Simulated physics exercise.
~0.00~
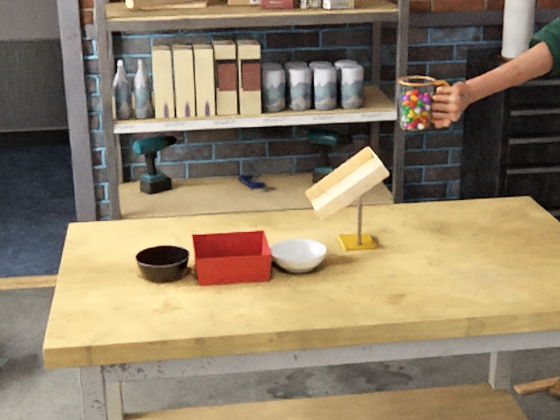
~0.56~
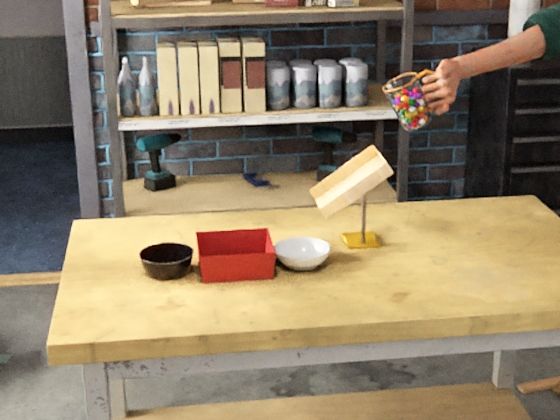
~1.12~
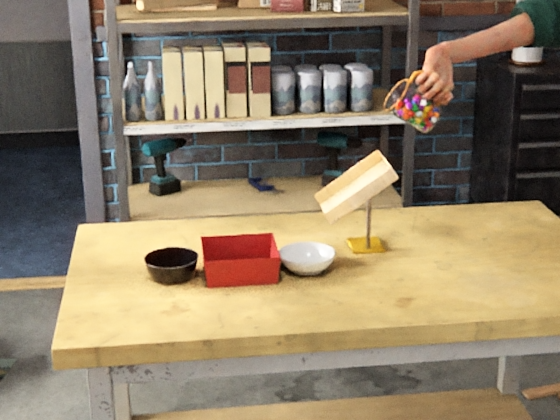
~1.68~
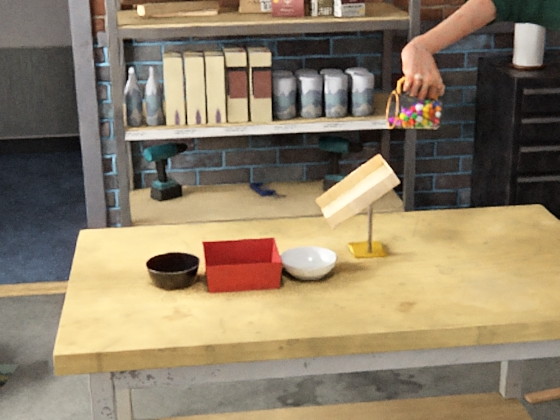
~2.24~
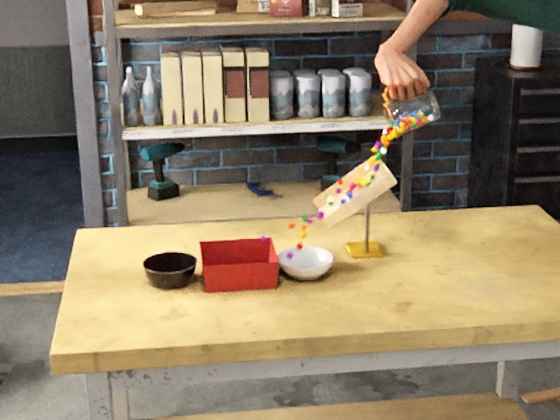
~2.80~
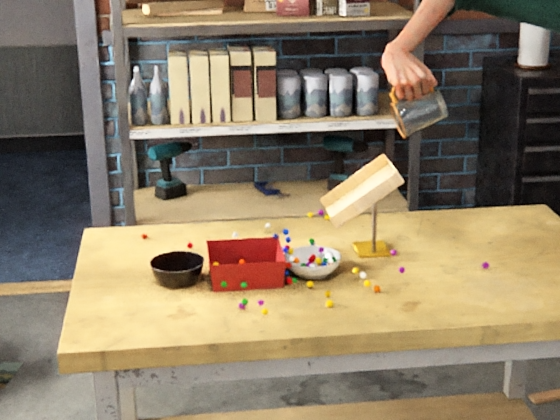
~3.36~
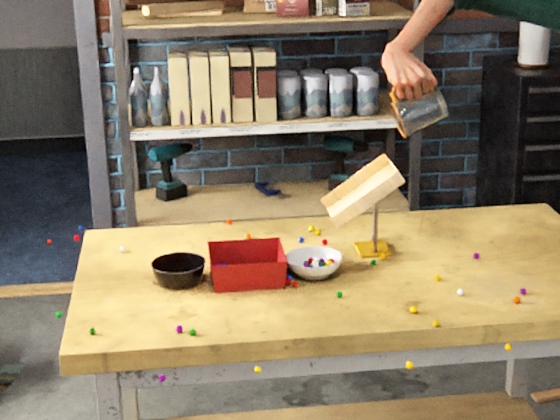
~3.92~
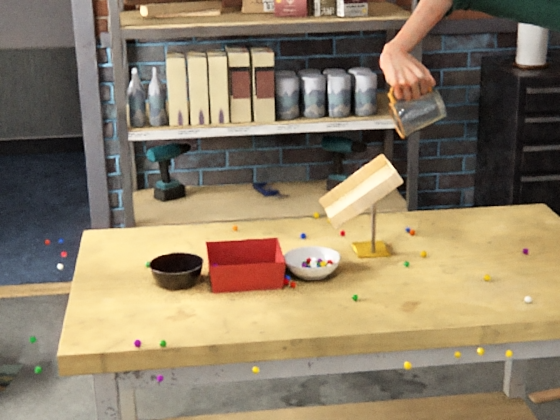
To begin with, a hand holds a clear cup of colourful marbles above a workbench, where a black dish, a red tin and a white bowl stand in a row beside a fixed wooden slope. The hand brings the cup over the slope and tips it onto its side. The marbles pour out, run down the slope to the left and drop towards the white bowl. Many bounce away, scattering across the table and over its edges. Finally, the hand still holds the emptied cup, with some marbles in the white bowl and many strewn outside the containers.
